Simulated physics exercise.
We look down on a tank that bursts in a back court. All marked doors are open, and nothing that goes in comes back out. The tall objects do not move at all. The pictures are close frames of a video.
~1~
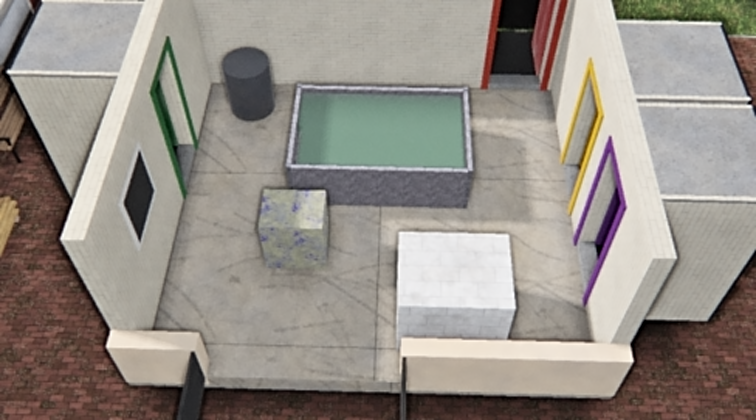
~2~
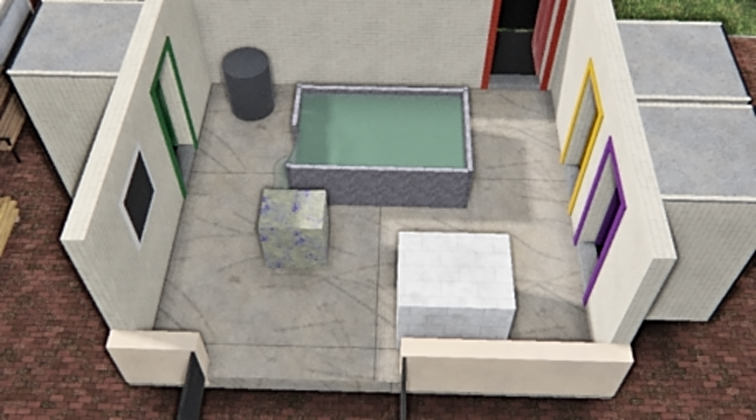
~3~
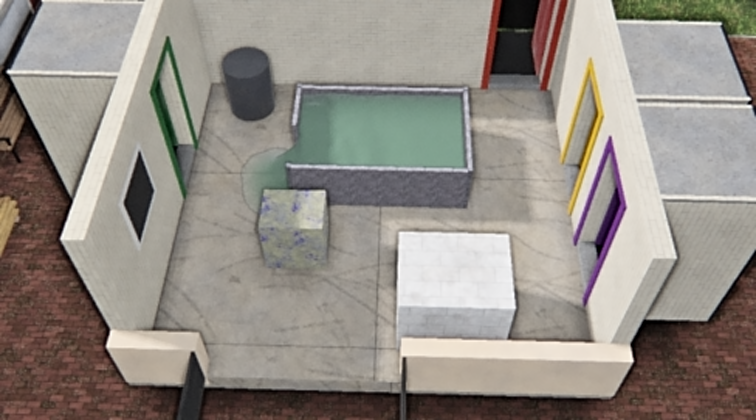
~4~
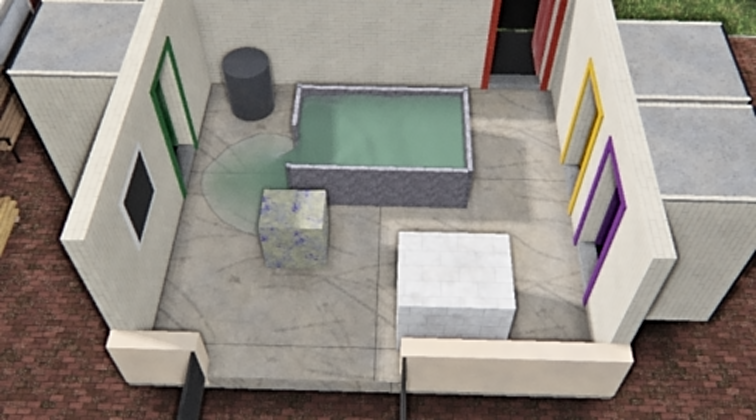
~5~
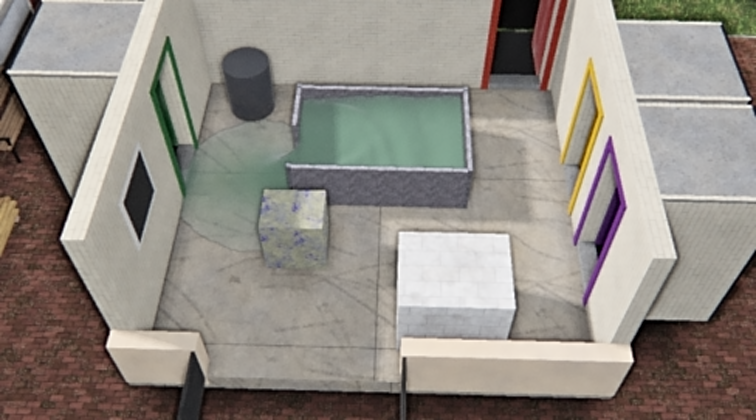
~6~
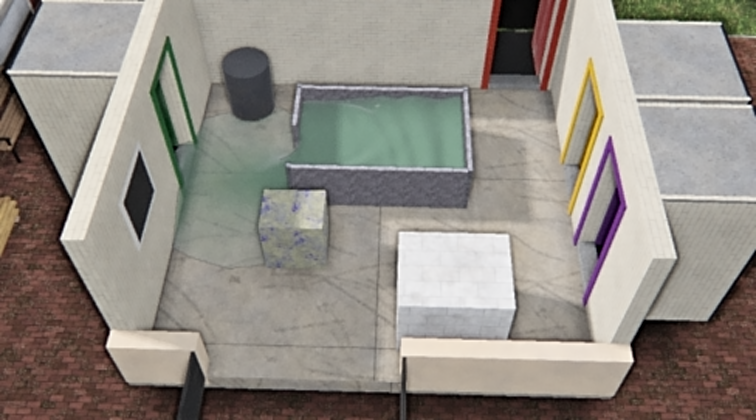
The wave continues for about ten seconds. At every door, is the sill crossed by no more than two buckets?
The green door: No, more than that crosses. The purple door: Yes, it stays at two or less. The red door: Yes, it stays at two or less. The yellow door: Yes, it stays at two or less.
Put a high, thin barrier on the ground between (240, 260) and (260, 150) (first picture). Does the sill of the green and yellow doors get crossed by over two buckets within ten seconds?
Well, the green one doesn't get there, but the yellow one gets past it.
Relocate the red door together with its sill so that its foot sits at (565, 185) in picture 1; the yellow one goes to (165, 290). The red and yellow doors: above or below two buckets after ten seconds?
Well, the red one stays short of the threshold, while the yellow one crosses the threshold.
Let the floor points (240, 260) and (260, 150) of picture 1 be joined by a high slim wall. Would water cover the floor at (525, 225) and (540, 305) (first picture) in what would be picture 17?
Soaked, not wet.
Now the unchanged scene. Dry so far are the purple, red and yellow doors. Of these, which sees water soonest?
It is the red door.
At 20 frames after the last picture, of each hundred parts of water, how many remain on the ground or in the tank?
The share not yet gone is roughly 84 percent.
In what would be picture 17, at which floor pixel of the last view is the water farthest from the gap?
The wet edge reaches furthest near (147, 358).
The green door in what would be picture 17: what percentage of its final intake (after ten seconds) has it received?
It would be roughly 50 percent of the ten-second total.
A moment on, water covers 25 % of the floor; the green door far over two buckets in, the purple door not reached, the red door not reached, the yellow door not reached.
Next, water covers 30 % of the floor; the green door far over two buckets in, the purple door not reached, the red door not reached, the yellow door not reached.
Then, water covers 55 % of the floor; the green door far over two buckets in, the purple door not reached, the red door not reached, the yellow door not reached.
Later, water covers 75 % of the floor; the green door far over two buckets in, the purple door wet at the sill, nothing in, the red door wet at the sill, nothing in, the yellow door wet at the sill, nothing in.
In the end, water covers 95 % of the floor; the green door far over two buckets in, the purple door wet at the sill, nothing in, the red door wet at the sill, nothing in, the yellow door wet at the sill, nothing in.
